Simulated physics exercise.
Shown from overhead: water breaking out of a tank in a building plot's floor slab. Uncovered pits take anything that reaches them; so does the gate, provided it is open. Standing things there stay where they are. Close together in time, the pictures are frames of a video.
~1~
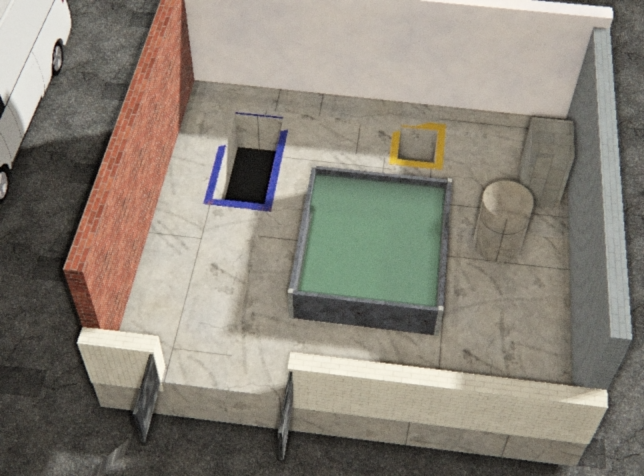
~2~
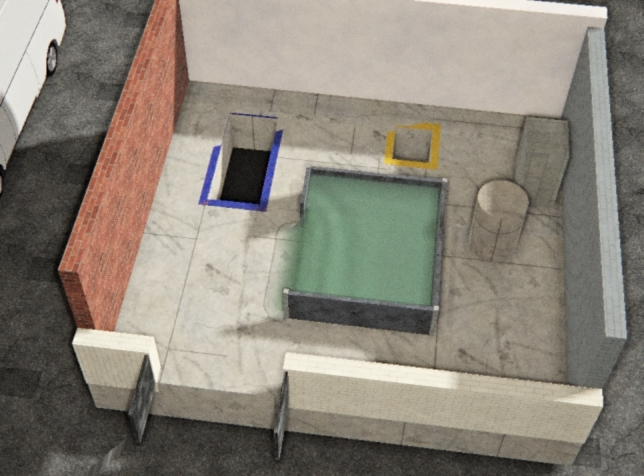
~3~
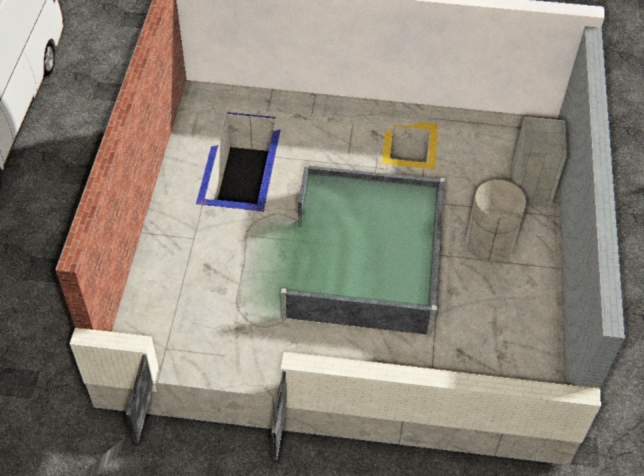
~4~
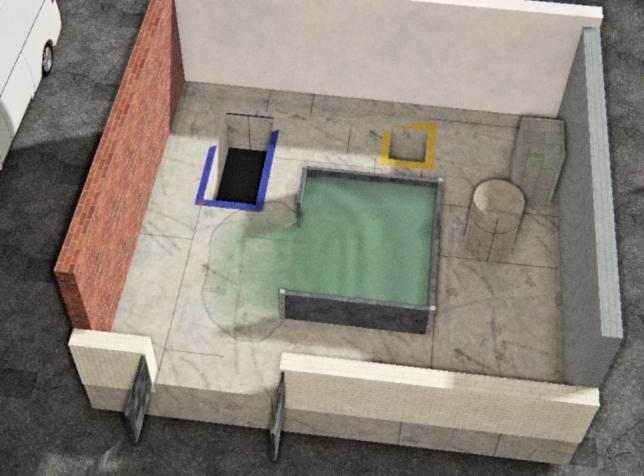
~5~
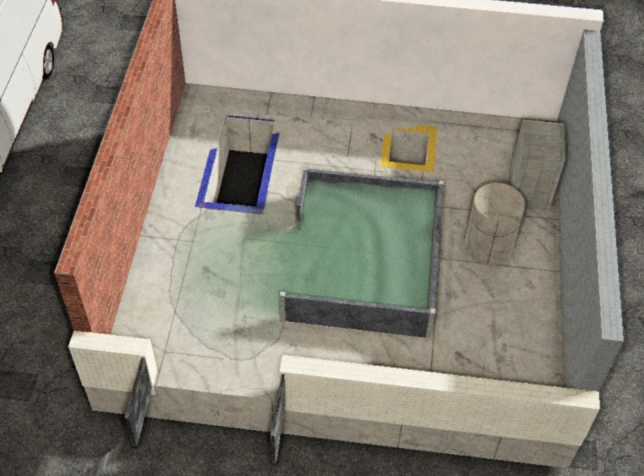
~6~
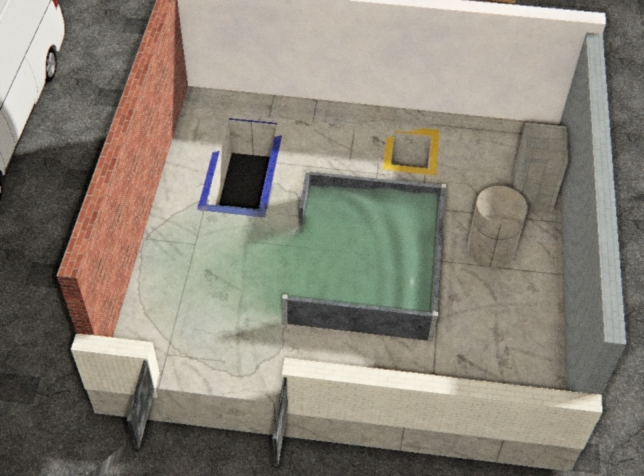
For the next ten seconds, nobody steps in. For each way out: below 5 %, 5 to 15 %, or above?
As I see it, the gate drains a share exceeding fifteen per cent; the yellow pit drains a share short of five per cent; the blue pit drains a share exceeding fifteen per cent.
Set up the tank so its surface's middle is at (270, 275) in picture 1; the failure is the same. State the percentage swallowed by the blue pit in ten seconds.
Within ten seconds the blue pit collects 30 percent of the total.
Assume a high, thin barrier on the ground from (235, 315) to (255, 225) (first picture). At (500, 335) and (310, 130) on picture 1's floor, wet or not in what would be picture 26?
Spared, then swamped.
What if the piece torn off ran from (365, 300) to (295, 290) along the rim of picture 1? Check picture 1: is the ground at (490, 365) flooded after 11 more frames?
Lab note: Point logged as inundated.
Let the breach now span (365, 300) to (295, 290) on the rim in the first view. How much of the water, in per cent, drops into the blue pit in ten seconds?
Per cent to blue: 2.
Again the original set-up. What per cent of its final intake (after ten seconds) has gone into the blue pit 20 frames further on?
Roughly 20 percent.
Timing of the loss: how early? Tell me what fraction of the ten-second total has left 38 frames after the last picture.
Close to 60 per cent.
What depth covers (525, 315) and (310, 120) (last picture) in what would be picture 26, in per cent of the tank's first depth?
Respectively, around 0 and 0 percent.
A moment on, water covers 25 % of the floor; the gate 0 %, the yellow pit 0 %, the blue pit 1 %.
Next, water covers 30 % of the floor; the gate 2 %, the yellow pit 0 %, the blue pit 1 %.
Then, water covers 35 % of the floor; the gate 8 %, the yellow pit 0 %, the blue pit 6 %.
Later, water covers 55 % of the floor; the gate 20 %, the yellow pit 1 %, the blue pit 17 %.
In the end, water covers 60 % of the floor; the gate 31 %, the yellow pit 2 %, the blue pit 27 %.
